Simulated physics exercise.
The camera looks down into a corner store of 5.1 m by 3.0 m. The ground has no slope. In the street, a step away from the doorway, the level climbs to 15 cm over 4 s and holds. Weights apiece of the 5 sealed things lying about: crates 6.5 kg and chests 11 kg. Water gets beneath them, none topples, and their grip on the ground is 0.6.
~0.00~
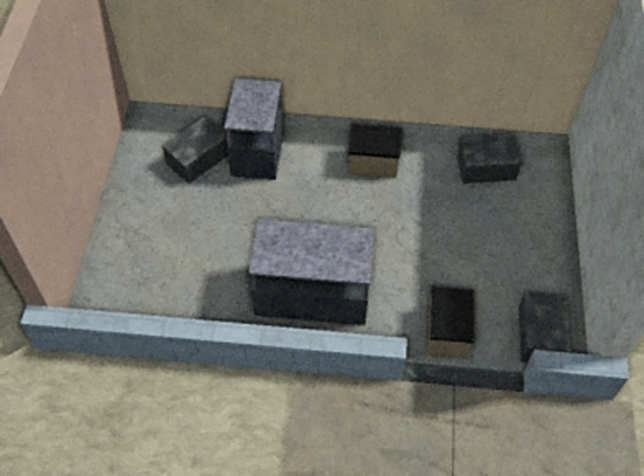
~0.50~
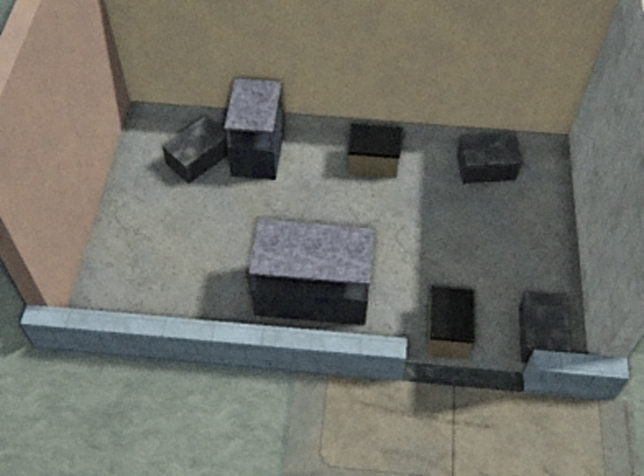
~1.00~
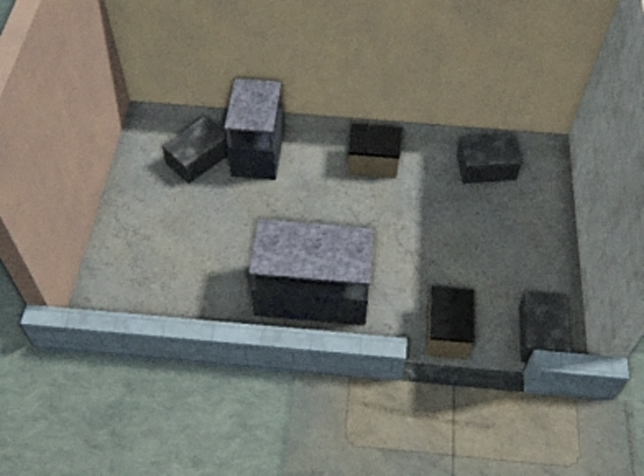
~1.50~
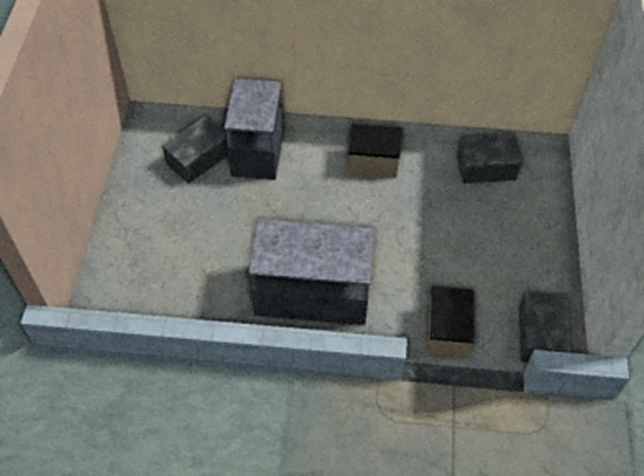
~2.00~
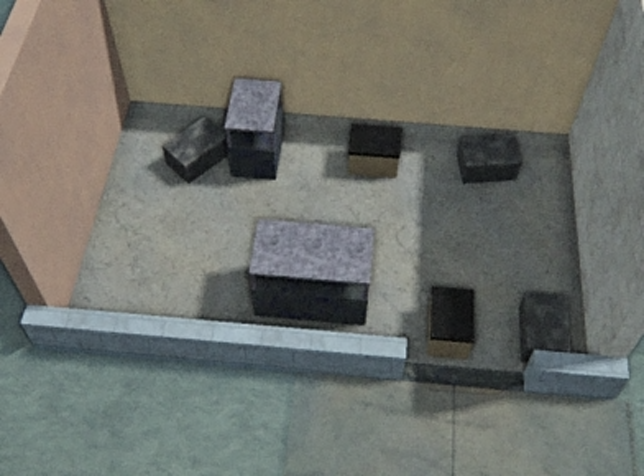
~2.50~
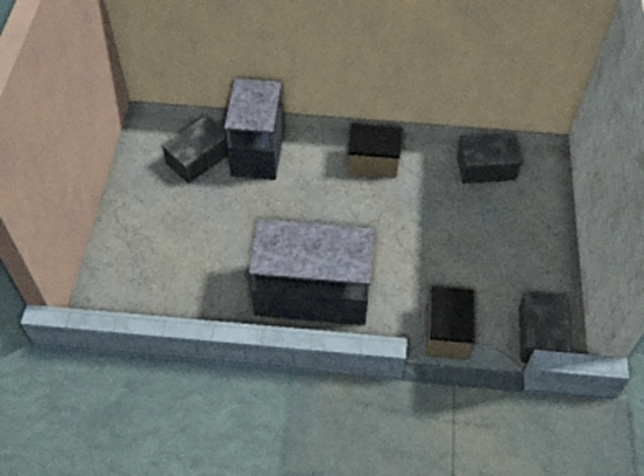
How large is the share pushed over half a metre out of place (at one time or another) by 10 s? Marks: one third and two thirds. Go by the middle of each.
It is one to two thirds.
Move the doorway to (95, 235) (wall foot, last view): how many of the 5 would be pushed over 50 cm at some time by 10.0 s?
Then 1.
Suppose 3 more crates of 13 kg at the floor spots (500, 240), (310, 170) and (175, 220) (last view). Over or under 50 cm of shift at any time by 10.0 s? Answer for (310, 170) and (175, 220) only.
In that order: Short of it, short of it.
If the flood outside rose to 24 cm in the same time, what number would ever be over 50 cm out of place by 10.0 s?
Then 3.
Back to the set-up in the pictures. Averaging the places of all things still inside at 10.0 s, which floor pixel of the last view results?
Around (364, 187).
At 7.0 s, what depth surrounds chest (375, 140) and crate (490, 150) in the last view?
About 3 and 7 cm.
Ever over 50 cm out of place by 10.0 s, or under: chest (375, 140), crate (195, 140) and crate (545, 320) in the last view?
In that order: Over, under, less.
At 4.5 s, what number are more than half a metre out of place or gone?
By then 1.
After 3.5 s 0 of 5 are over 50 cm from their spots; 0 afloat.
After 4.5 s 1 of 5 are over 50 cm from their spots; 0 afloat.
After 7.0 s 1 of 5 are over 50 cm from their spots; 2 afloat.
After 10.0 s 3 of 5 are over 50 cm from their spots, and 3 have been at some point; 4 afloat.
